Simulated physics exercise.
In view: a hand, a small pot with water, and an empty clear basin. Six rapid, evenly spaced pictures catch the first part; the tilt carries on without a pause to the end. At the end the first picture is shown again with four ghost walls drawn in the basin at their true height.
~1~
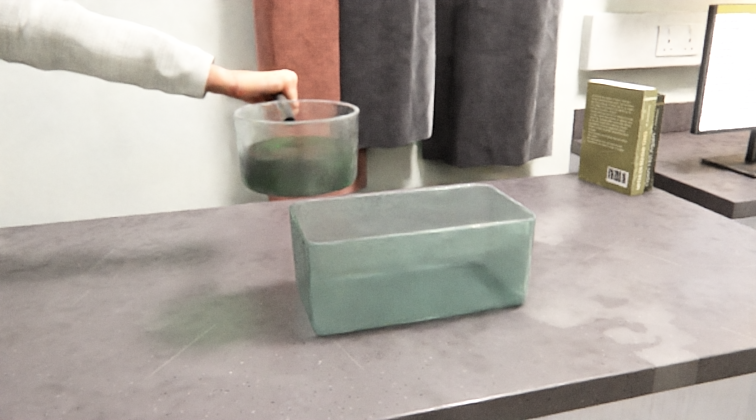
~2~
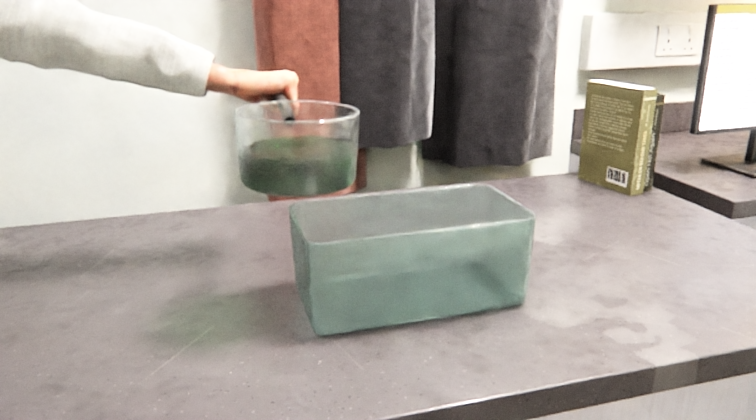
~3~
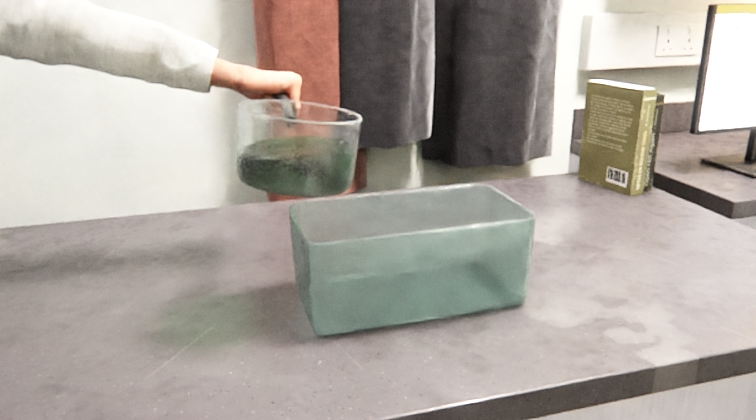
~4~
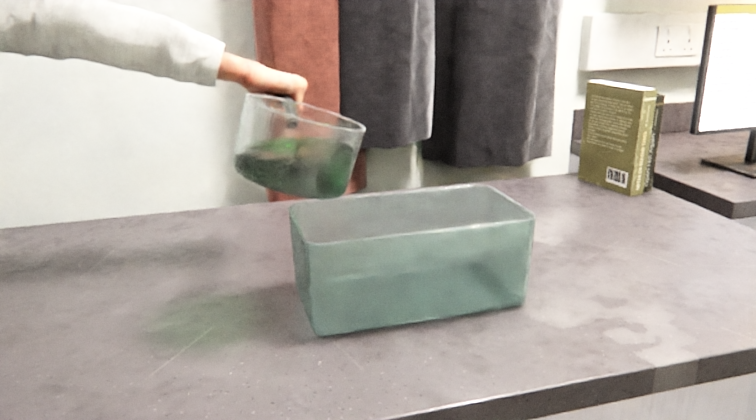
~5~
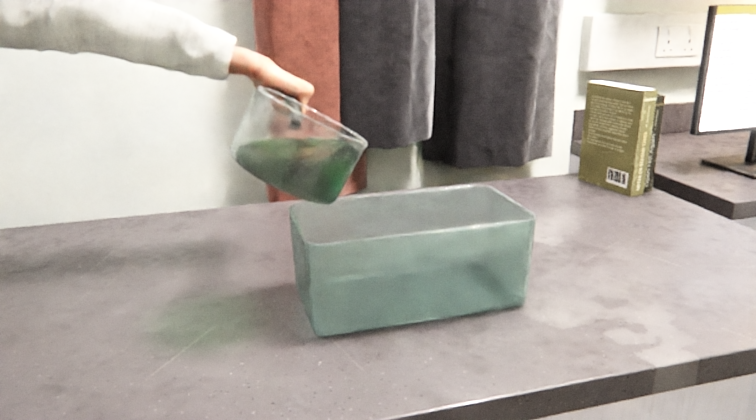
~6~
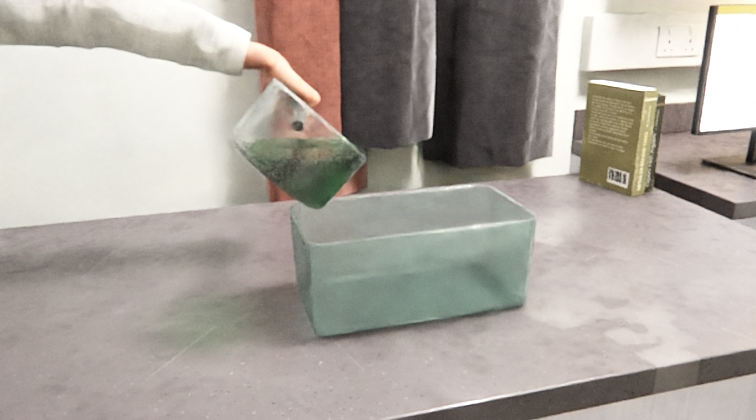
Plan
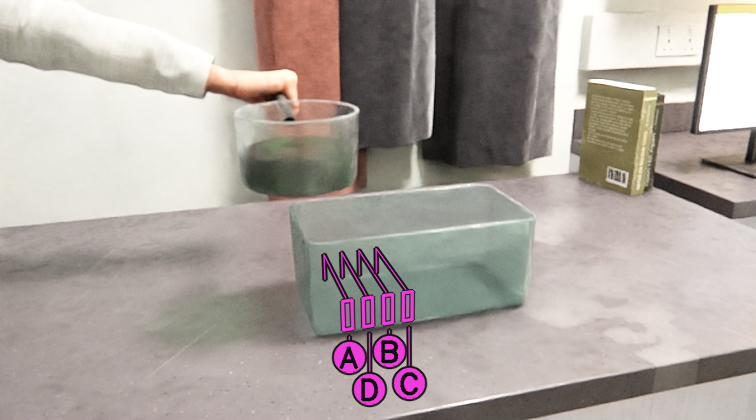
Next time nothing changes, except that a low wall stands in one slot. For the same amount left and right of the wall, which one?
The best position is C.
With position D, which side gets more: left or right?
The right one.
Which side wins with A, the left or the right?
More ends on the right.
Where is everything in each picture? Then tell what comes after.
In the first frame, upright, lip at (354, 107); basin from (311, 333) to (525, 300); nothing has left yet.
In the second frame, tipped about 2°, lip at (354, 109); nothing has left yet.
In the third frame, tipped about 8°, lip at (358, 115); nothing has left yet.
In the fourth frame, tipped about 17°, lip at (361, 125); nothing has left yet.
In the fifth frame, tipped about 30°, lip at (364, 139); nothing has left yet.
In the sixth frame, tipped about 43°, lip at (363, 154); water is over the lip, down to (363, 154).
On the marked copy, A at (349, 336); B at (389, 330); C at (409, 327); D at (369, 333).
With A, about 4 % ends left of the wall and 96 % right of it.
With B, about 14 % ends left of the wall and 86 % right of it.
With C, about 53 % ends left of the wall and 47 % right of it.
With D, about 6 % ends left of the wall and 93 % right of it.
